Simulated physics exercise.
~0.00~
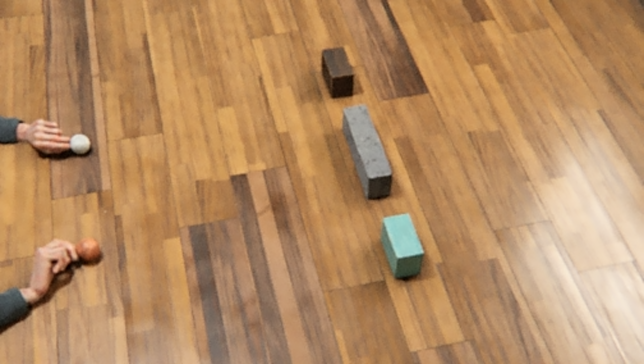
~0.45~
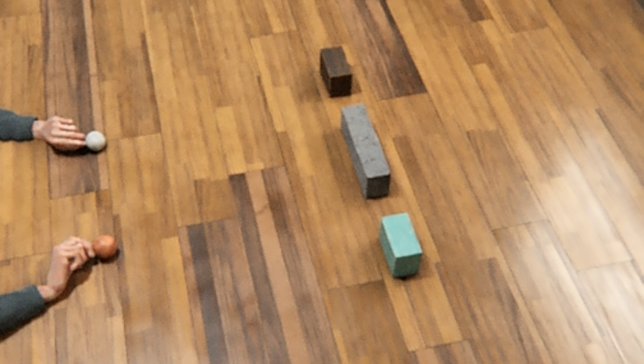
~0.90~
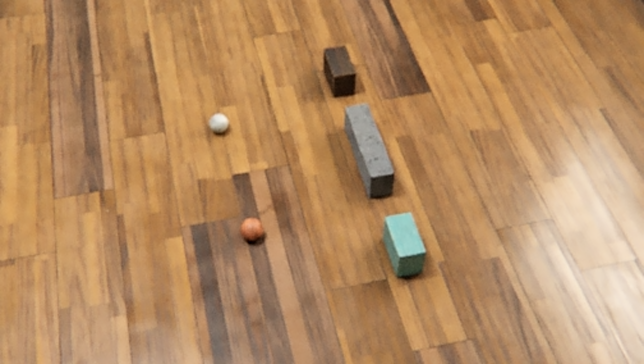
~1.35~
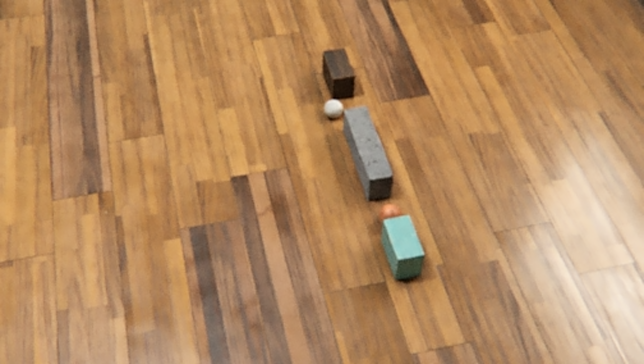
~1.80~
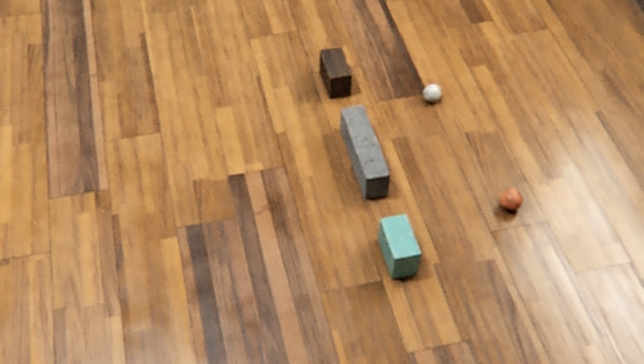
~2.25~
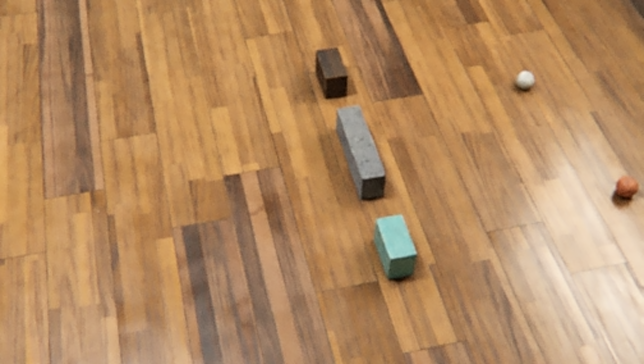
On a wooden floor, two hands roll white and orange balls rightward through gaps between blocks.
